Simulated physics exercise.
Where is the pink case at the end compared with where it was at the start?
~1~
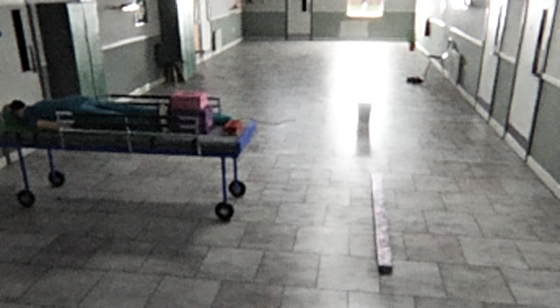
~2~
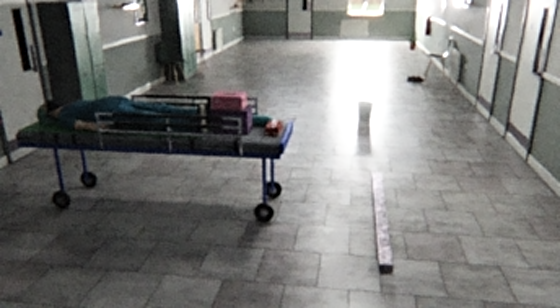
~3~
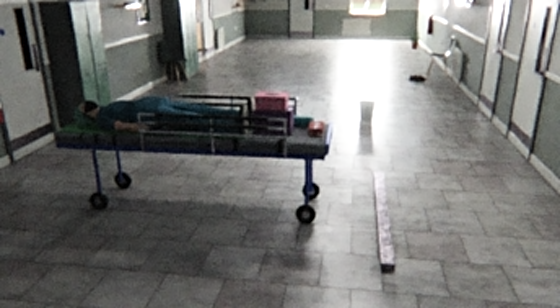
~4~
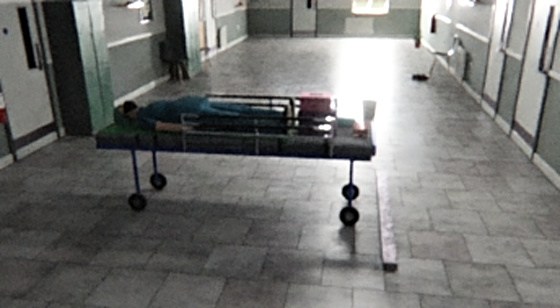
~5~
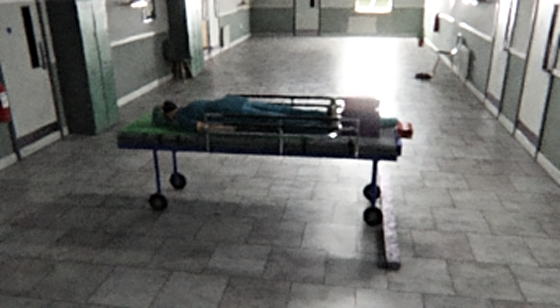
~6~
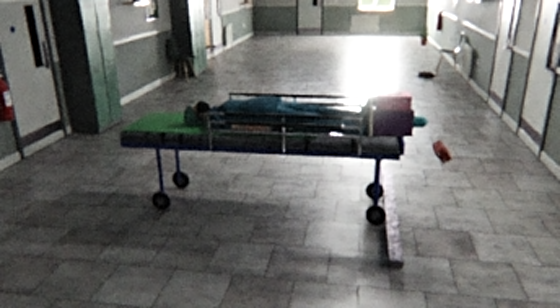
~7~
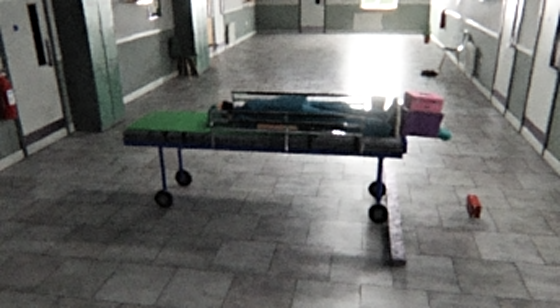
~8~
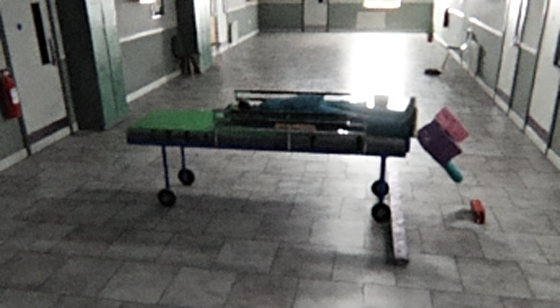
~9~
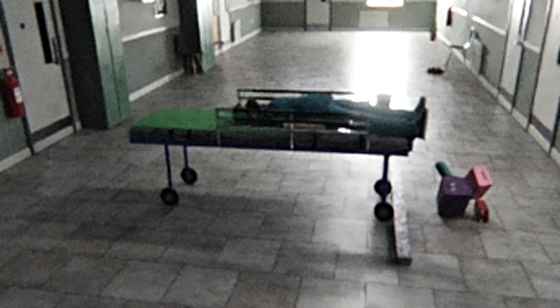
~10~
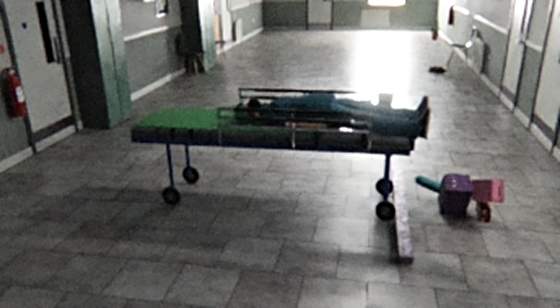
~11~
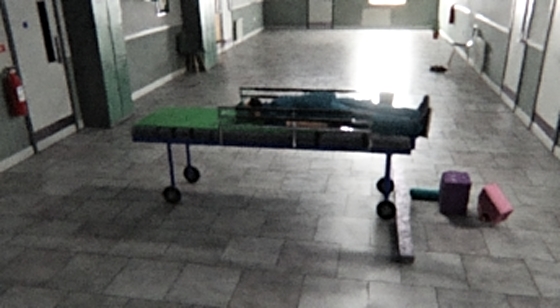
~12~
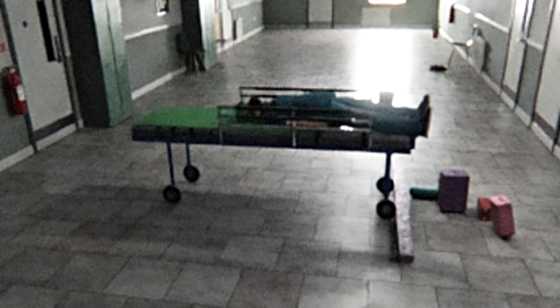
At the start the pink case rides on top of the trolley, near its right end. By the end it lies tipped over on the floor, to the right of the stopped trolley.
